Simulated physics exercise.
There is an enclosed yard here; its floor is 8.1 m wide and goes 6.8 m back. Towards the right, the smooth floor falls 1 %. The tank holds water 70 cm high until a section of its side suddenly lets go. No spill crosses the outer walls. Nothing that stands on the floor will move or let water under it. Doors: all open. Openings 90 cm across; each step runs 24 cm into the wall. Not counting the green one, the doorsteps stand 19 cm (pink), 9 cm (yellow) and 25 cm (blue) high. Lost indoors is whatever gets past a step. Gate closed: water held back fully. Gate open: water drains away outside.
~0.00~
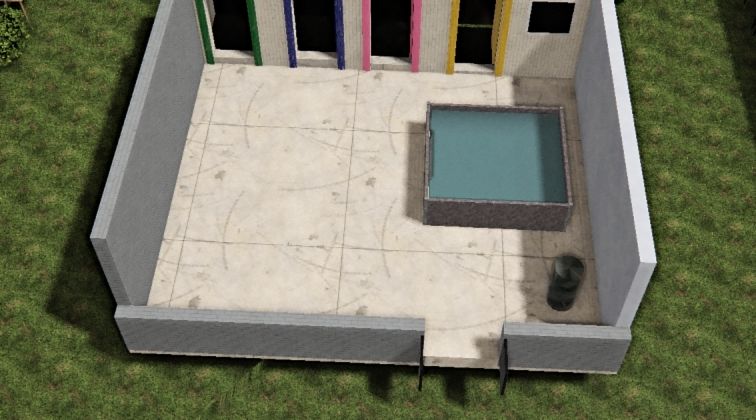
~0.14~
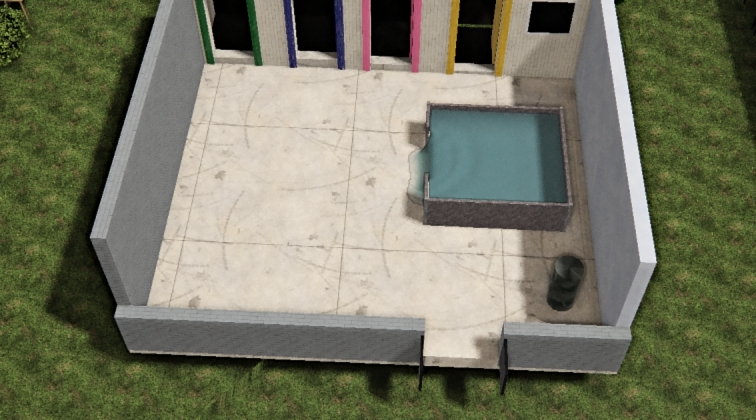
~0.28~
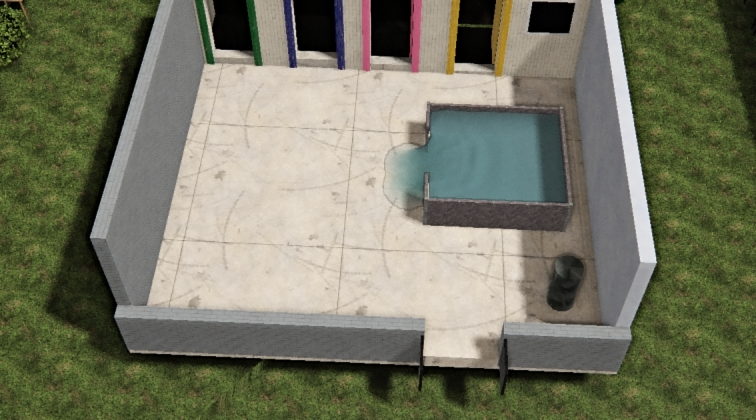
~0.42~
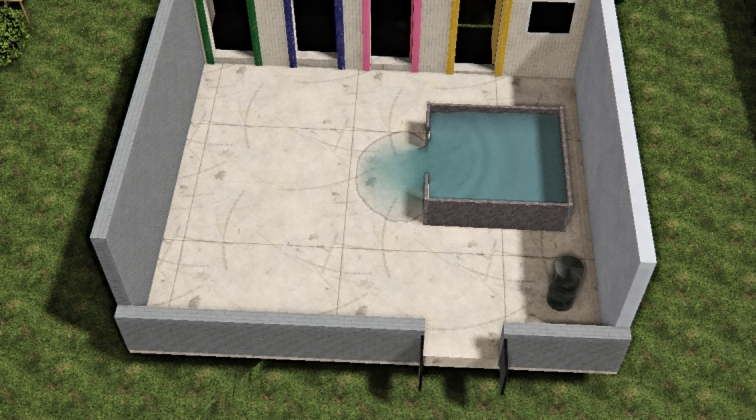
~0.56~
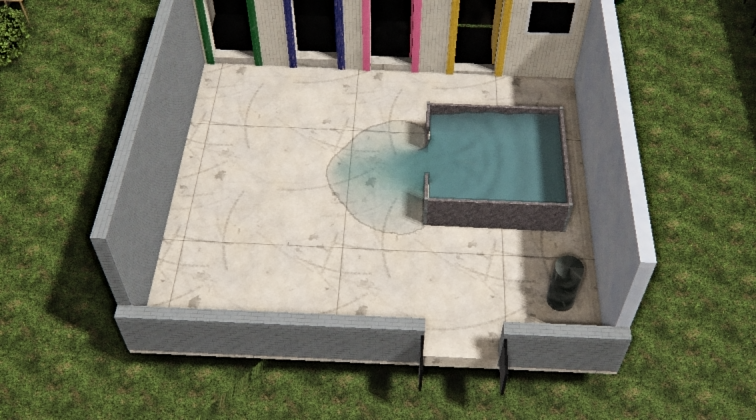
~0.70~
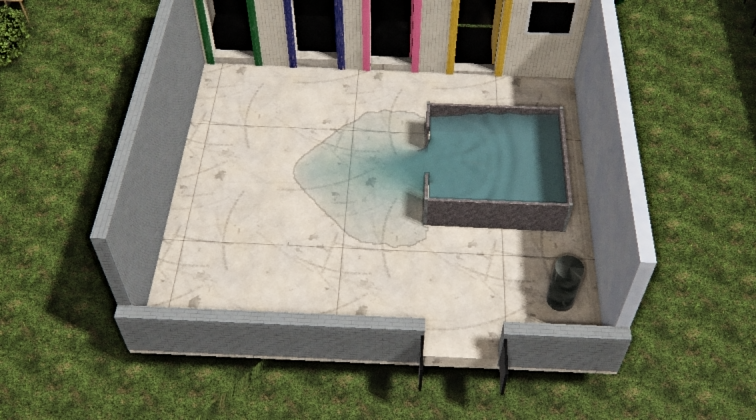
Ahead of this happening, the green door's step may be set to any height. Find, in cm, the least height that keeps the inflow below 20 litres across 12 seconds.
The least height is about 20 cm.
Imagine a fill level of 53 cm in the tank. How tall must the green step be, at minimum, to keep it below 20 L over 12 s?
Step height: Approx. 13.0 cm.
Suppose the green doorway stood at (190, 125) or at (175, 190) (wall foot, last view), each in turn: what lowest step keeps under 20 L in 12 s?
Roughly 17 and 17 cm.
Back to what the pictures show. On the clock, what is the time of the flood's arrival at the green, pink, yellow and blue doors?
Front arrival: Green 2.2 seconds, pink 2.6 seconds, yellow 5.5 seconds, blue 1.8 seconds.
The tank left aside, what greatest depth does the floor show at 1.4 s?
Close to 37 centimetres.
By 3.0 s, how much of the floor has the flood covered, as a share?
Roughly 55 percent of the floor.
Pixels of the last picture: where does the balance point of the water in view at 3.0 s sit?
The water is centred around (386, 177) in the last picture's pixels.
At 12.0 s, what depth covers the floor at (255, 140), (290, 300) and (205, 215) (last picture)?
About 6, 8 and 8 cm.
After 1.4 s water covers 30 % of the floor, deepest (37 cm) near (414, 177); it has not reached the green door.
After 3.0 s water covers 55 % of the floor, deepest (34 cm) near (142, 329); 18 cm at the green door, 1 litre in over its 19 cm step.
After 12.0 s water covers 95 % of the floor, deepest (18 cm) near (568, 177); 8 cm at the green door, 24 litres in over its 19 cm step.
At the green door as built, the water arrived by 2.3 s and peaked near 26 cm at 3.6 s.
With a step of 18.5 cm, 27 litres would have come in within the 12 s; with 21.5 cm, 13 litres. So under 20 litres takes about 20 cm.
